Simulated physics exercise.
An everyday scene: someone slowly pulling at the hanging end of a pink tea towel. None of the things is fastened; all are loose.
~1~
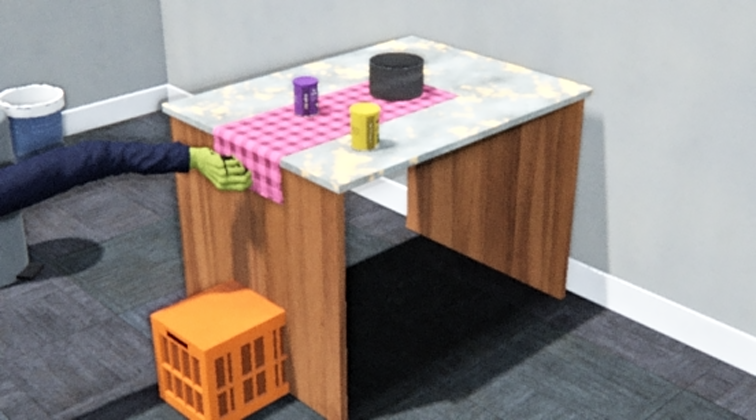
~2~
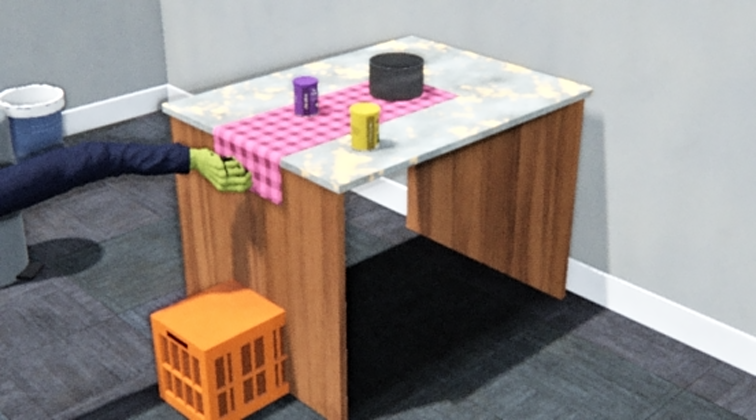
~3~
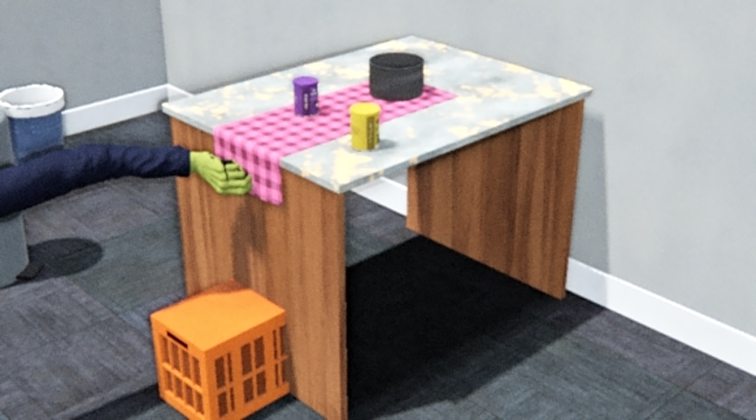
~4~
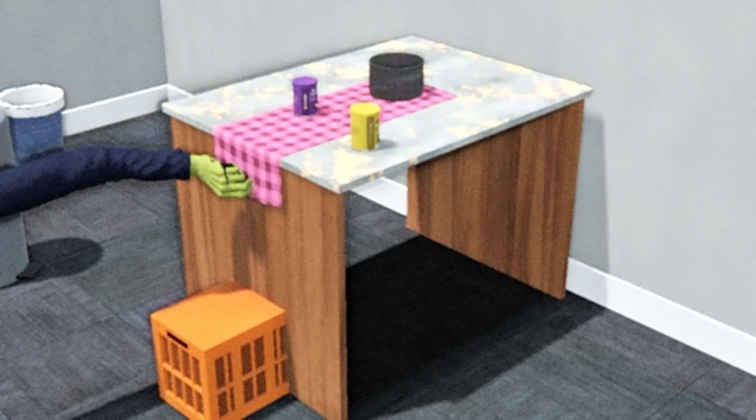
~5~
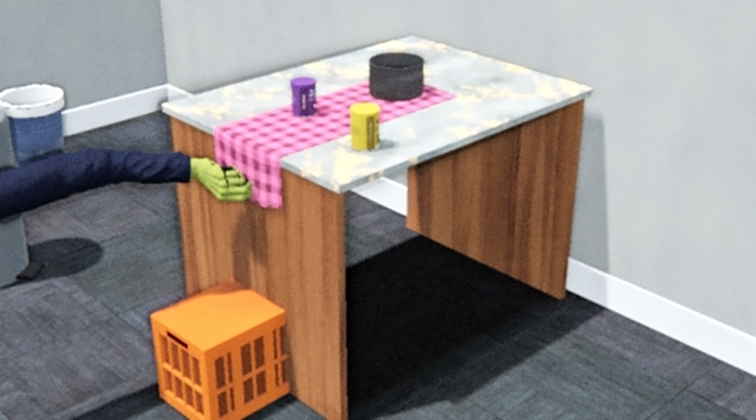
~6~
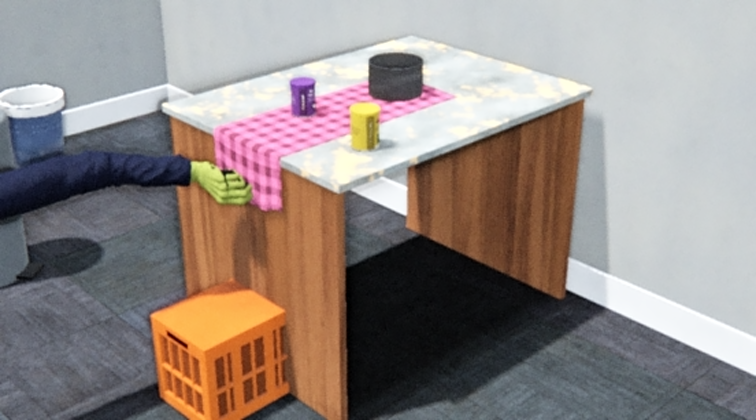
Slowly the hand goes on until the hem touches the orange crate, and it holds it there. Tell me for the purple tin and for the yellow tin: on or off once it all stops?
Purple tin: Off, yellow tin: On.
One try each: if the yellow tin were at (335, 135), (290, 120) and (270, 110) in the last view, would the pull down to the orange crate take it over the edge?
Stays, then Over, then Over.
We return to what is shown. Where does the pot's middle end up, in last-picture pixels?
Middle at (316, 102).
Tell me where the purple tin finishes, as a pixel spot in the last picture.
It ends up near (198, 280).
Then, 0.66 s past the final frame, hem going down; purple tin carried along near (273, 107); yellow tin still.
Then, 1.42 s past the final frame, hem going down; purple tin tipping at the edge near (228, 112); yellow tin still.
When it is over, hem on the crate; purple tin down below near (198, 280); yellow tin still. The purple tin falls off and the yellow tin remains up there.
